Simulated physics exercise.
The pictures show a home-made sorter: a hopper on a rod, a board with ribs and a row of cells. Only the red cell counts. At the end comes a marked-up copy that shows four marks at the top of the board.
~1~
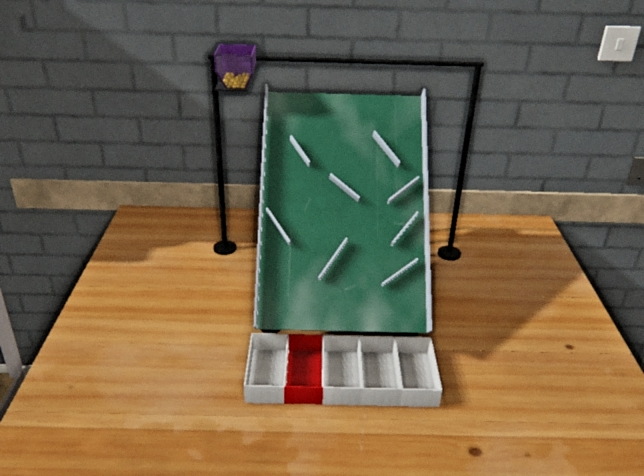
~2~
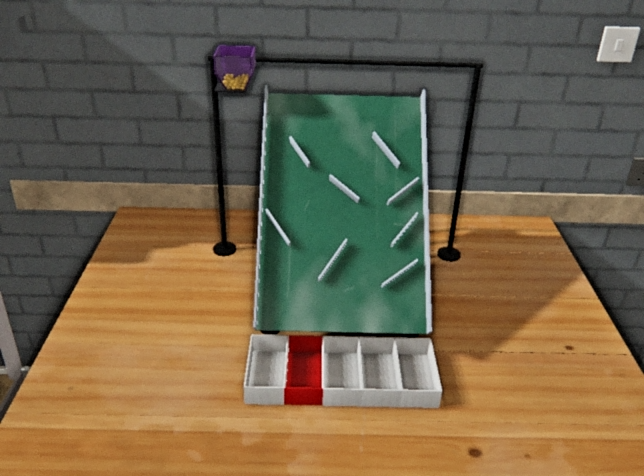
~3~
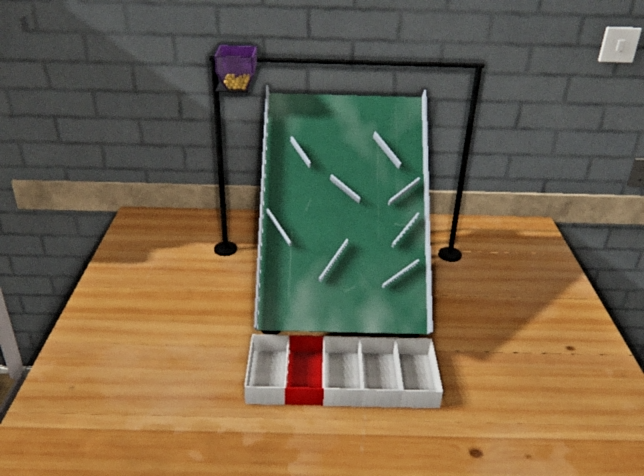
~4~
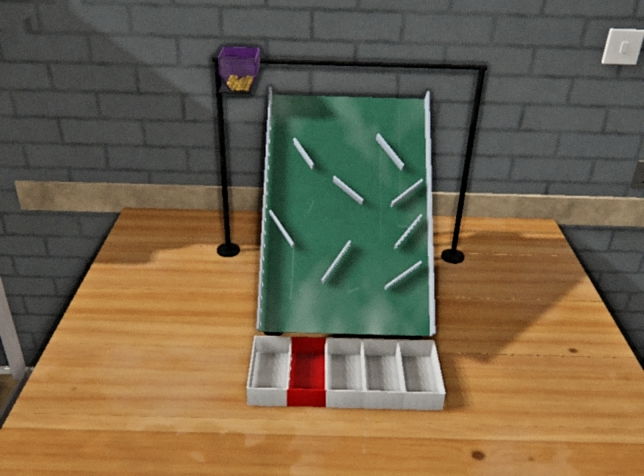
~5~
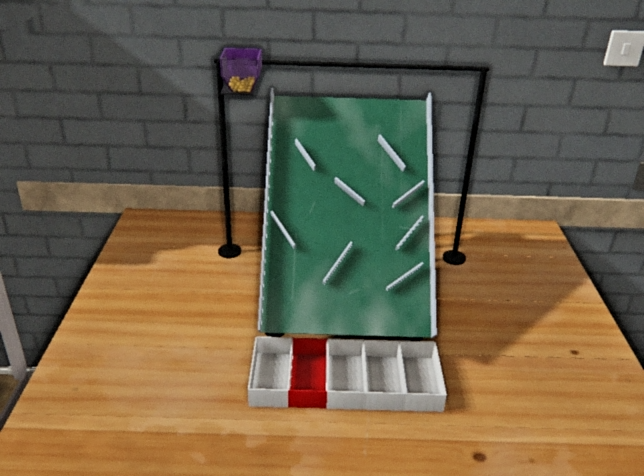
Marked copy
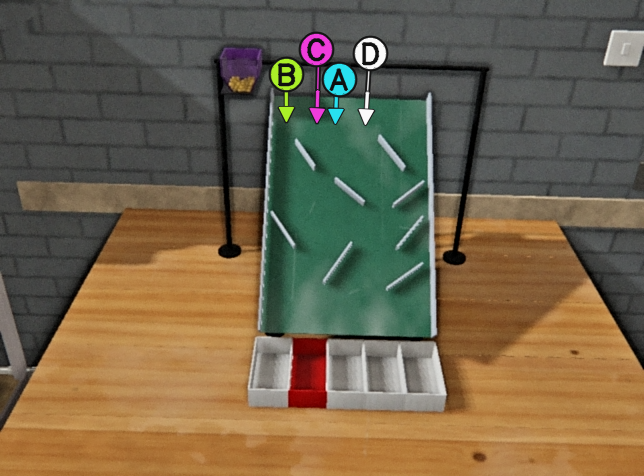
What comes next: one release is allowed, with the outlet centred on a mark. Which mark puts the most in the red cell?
I would pick mark B.
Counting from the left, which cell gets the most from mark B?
The second.
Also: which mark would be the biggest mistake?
Here it is mark D.
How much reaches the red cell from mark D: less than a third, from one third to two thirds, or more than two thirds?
It is less than a third.
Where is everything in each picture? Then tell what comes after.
Hopper near (237, 79), puffed corn balls, door shut, in the first picture.
Ribs (290, 137) to (309, 163), (374, 132) to (399, 164), (330, 175) to (359, 199), in the second picture.
Ribs (390, 201) to (419, 178), (267, 209) to (290, 243), (393, 244) to (419, 213), in the third picture.
Ribs (322, 280) to (350, 241), (386, 286) to (421, 262), in the fourth picture.
Red cell near (308, 398), number 2 of 5 from the left, in the fifth picture.
On the marked copy, mark A meets the board at (335, 118); mark B meets the board at (286, 116); mark C meets the board at (317, 117); mark D meets the board at (365, 119).
With A, close to a third in the red cell, close to half in other cells, a small share outside the box.
With B, the bulk in the red cell, a small share in other cells, a small share held on the board.
With C, close to a third in the red cell, close to two thirds in other cells, only a few outside the box.
With D, only a few in the red cell, all but a few in other cells.
